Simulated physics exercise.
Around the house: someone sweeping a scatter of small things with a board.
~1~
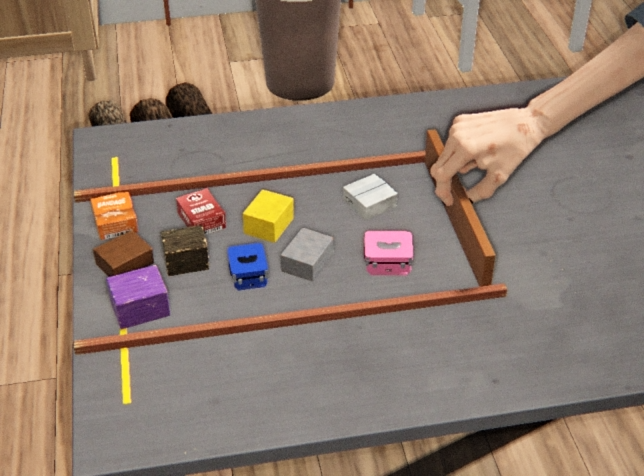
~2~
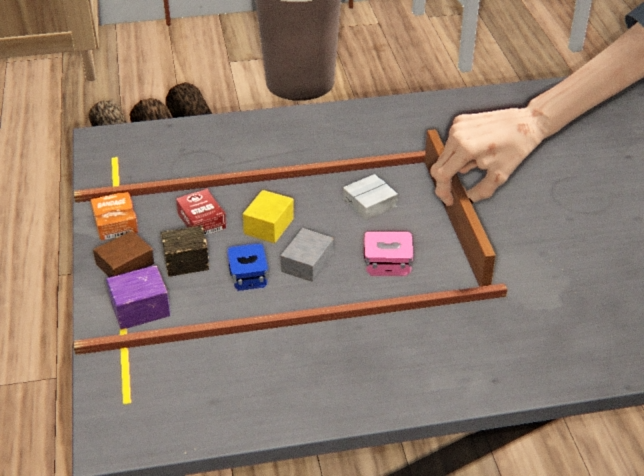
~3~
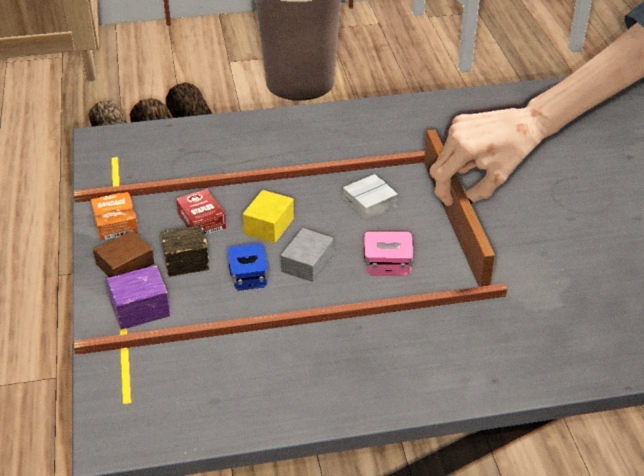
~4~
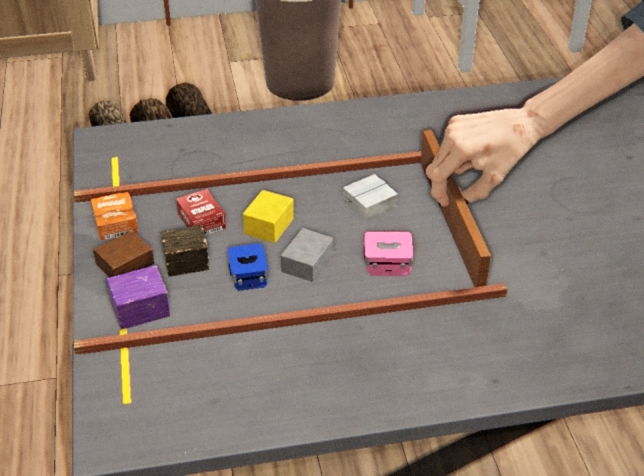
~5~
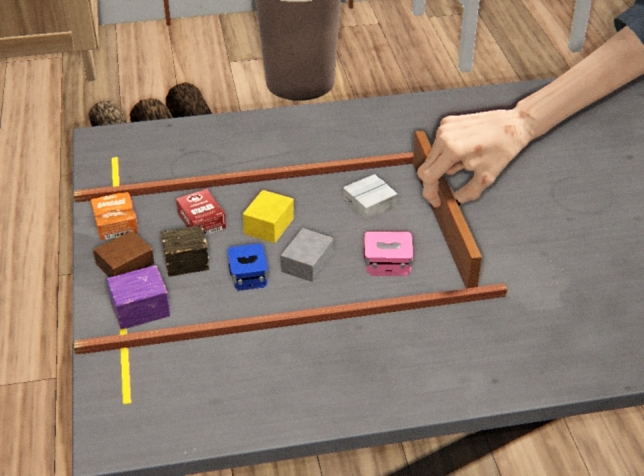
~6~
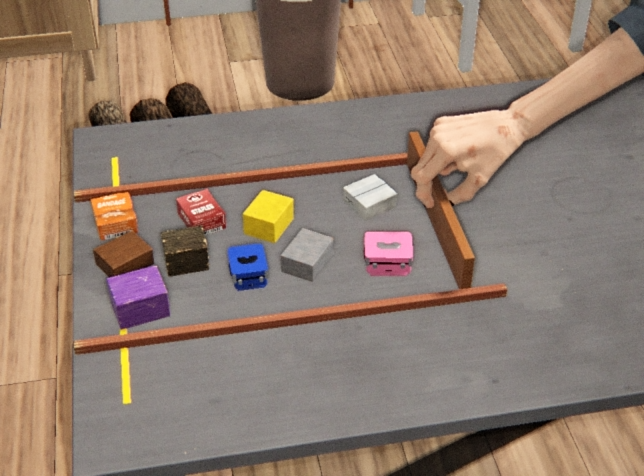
A hand holding an upright wooden board keeps nearly still, then slides it slightly left between two rails on a gray table, while the scattered colorful boxes and blocks to its left, some near a yellow tape line, stay in place.
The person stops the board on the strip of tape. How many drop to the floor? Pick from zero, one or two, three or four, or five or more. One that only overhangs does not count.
As it turns out, the number that fall off is five or more.
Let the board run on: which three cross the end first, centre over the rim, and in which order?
In order: The orange box, then the brown block, then the purple block.
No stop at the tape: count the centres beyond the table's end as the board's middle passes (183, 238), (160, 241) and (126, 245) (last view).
The counts: 2, 3 and 7.
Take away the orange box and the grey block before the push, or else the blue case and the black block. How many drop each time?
First 5, then 4.
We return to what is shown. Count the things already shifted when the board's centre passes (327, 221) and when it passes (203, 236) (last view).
At the one place 5, at the other 10.
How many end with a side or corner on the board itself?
It touches 3.
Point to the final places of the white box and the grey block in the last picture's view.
About (97, 218), and the other about (95, 259).
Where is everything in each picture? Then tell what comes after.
In the first picture, orange box (114, 216); brown block (124, 256); purple block (139, 297); board (457, 205); tape (120, 264).
In the second picture, brown block (124, 256); black block (185, 251).
In the third picture, purple block (139, 297); grey block (308, 255).
In the fourth picture, orange box (114, 216); blue case (248, 268).
In the fifth picture, brown block (124, 256); red box (201, 214).
In the sixth picture, orange box (114, 216); brown block (124, 256); purple block (139, 297); board (438, 207); tape (120, 264).
Early on, none off yet; orange box at rest near (114, 216); brown block at rest near (124, 256); purple block at rest near (139, 297).
Finally, the number that fall off is five or more; lost, yellow block, blue case, red box, black block, purple block, brown block and orange box.
